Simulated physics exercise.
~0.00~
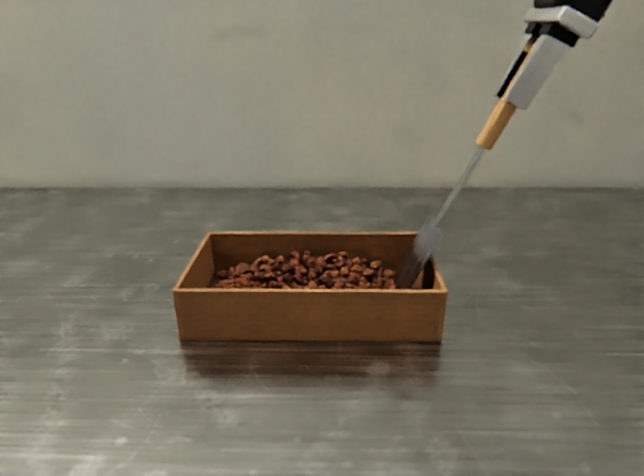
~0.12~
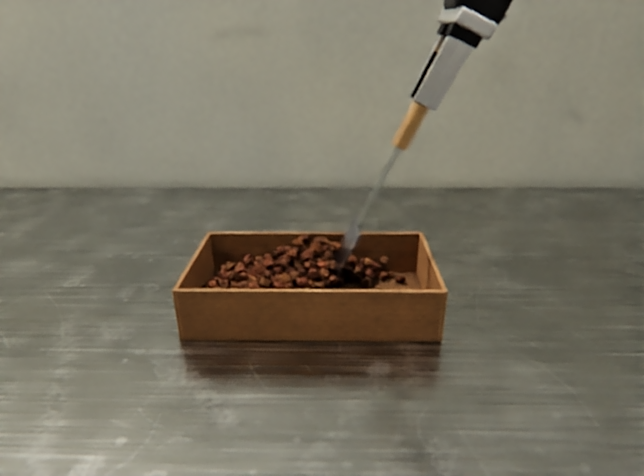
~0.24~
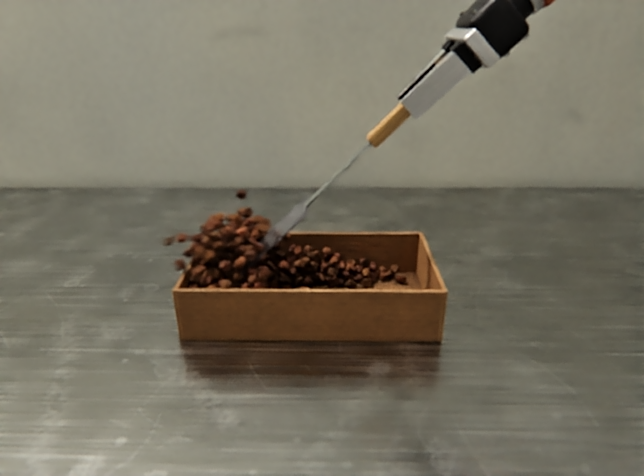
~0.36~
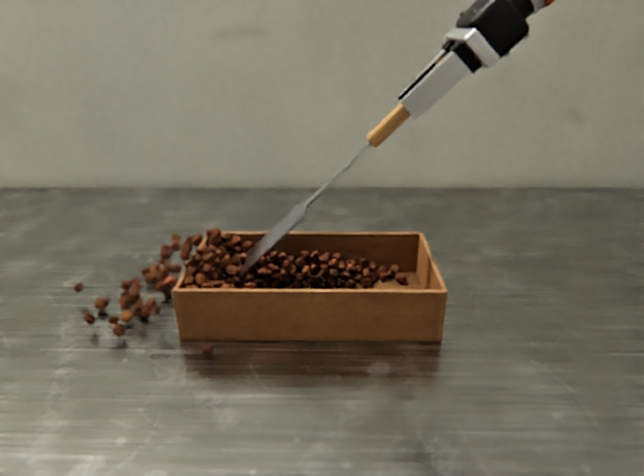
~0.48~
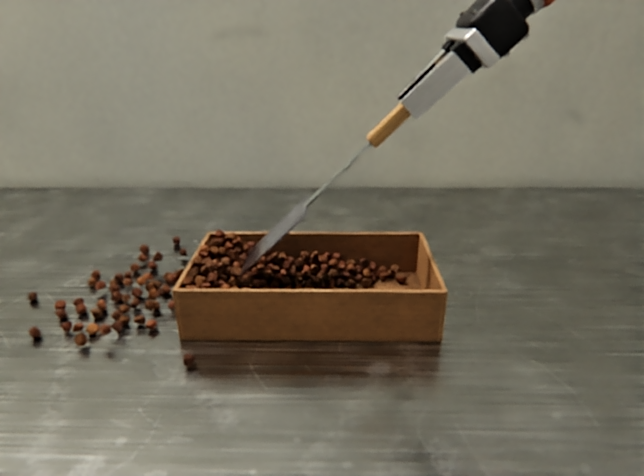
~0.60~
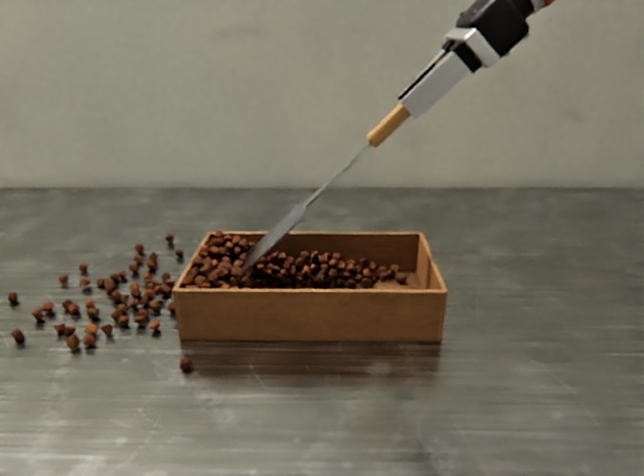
On a grey table, a robot arm sweeping a paddle leftward through a tray of brown pellets, scattering some off the left side.
